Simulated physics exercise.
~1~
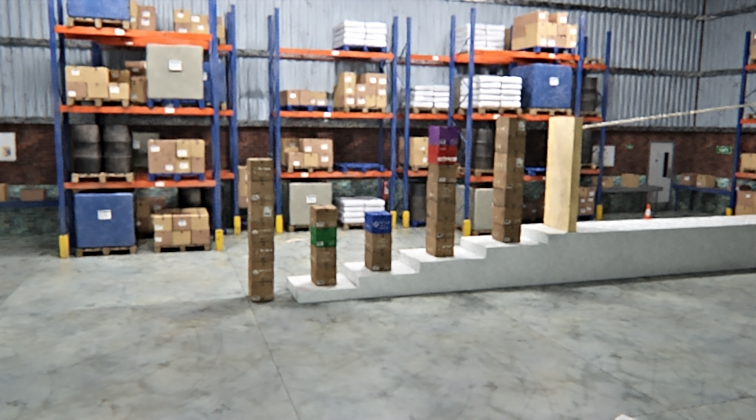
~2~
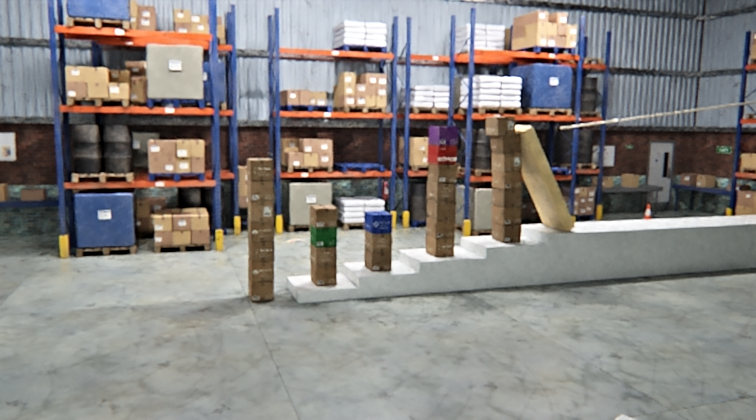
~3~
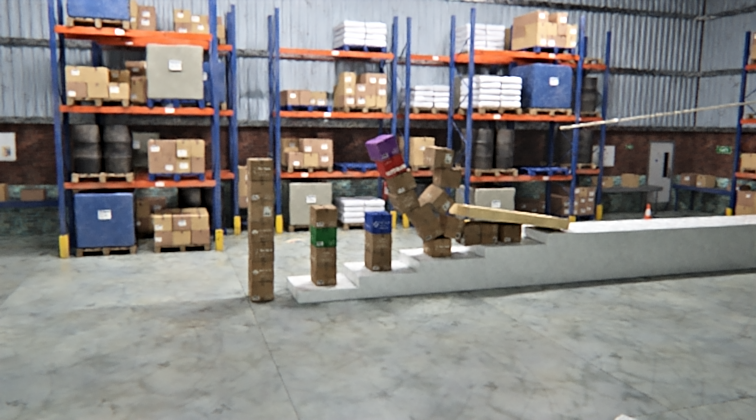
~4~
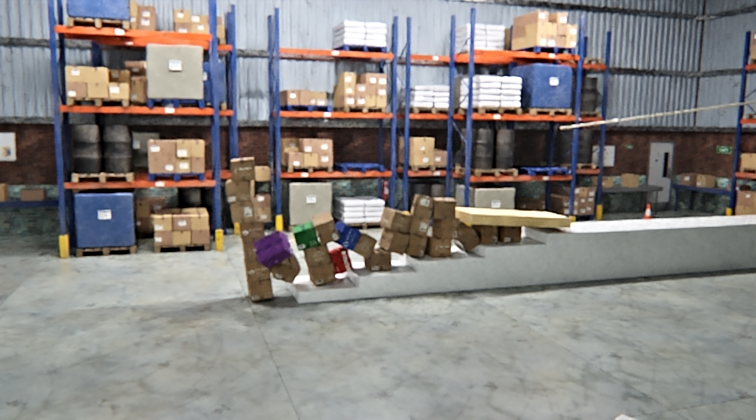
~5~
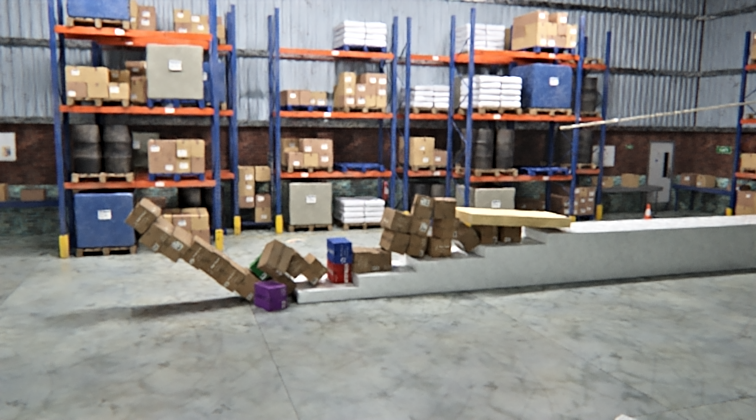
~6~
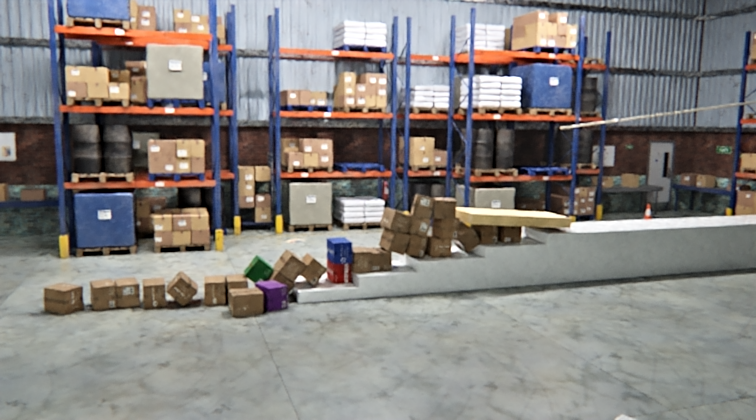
Upright board tipping left into stacks of cartons on descending steps, toppling them in turn until boxes lie strewn across the warehouse floor.
